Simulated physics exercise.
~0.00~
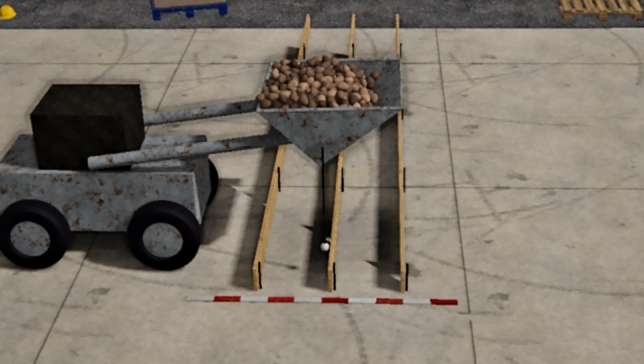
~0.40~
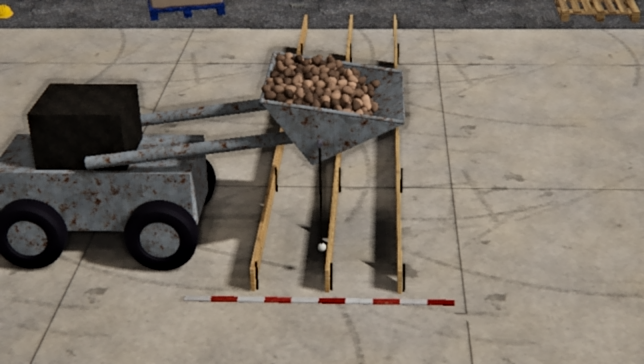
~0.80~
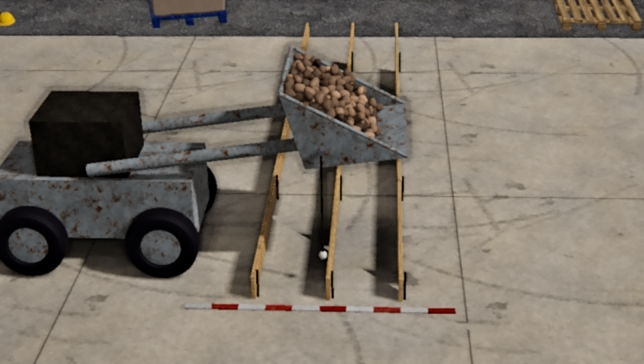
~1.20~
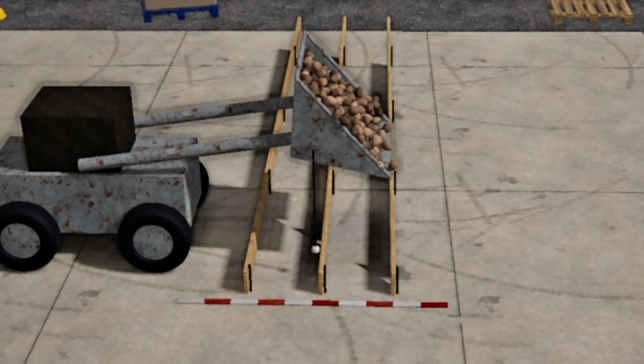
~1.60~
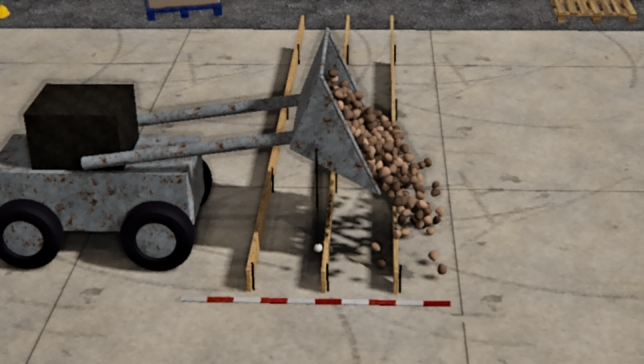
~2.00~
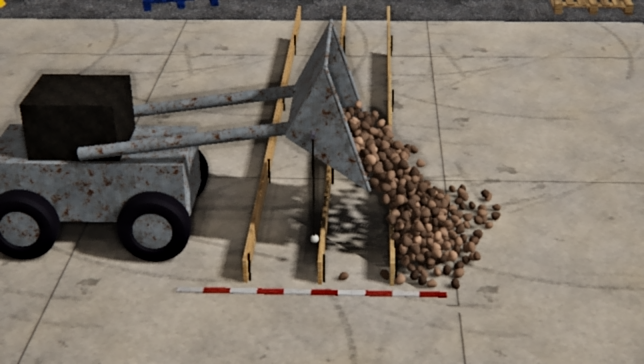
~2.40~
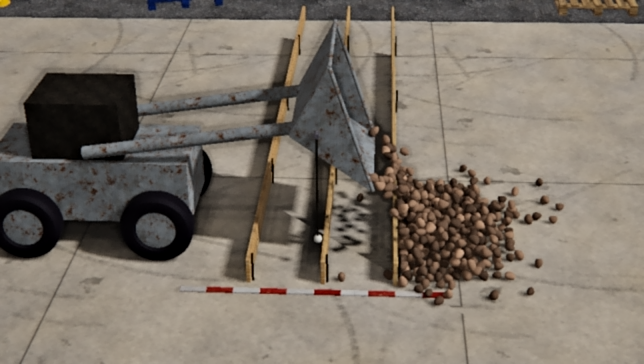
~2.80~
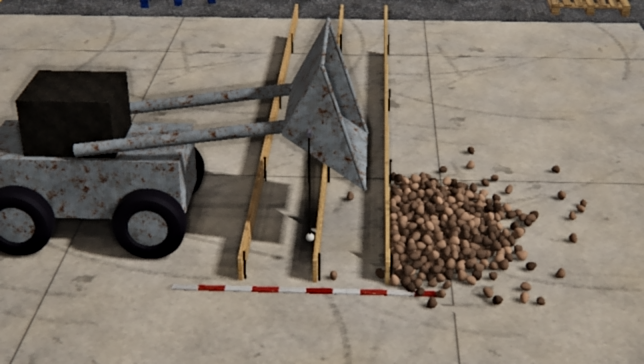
A small grey loader holding a bucket of brown rounded stones over three upright wooden boards tips the bucket forward to the right, and the stones pour out mostly beyond the last board, spreading into a heap on the concrete floor while the emptied bucket stays tilted.
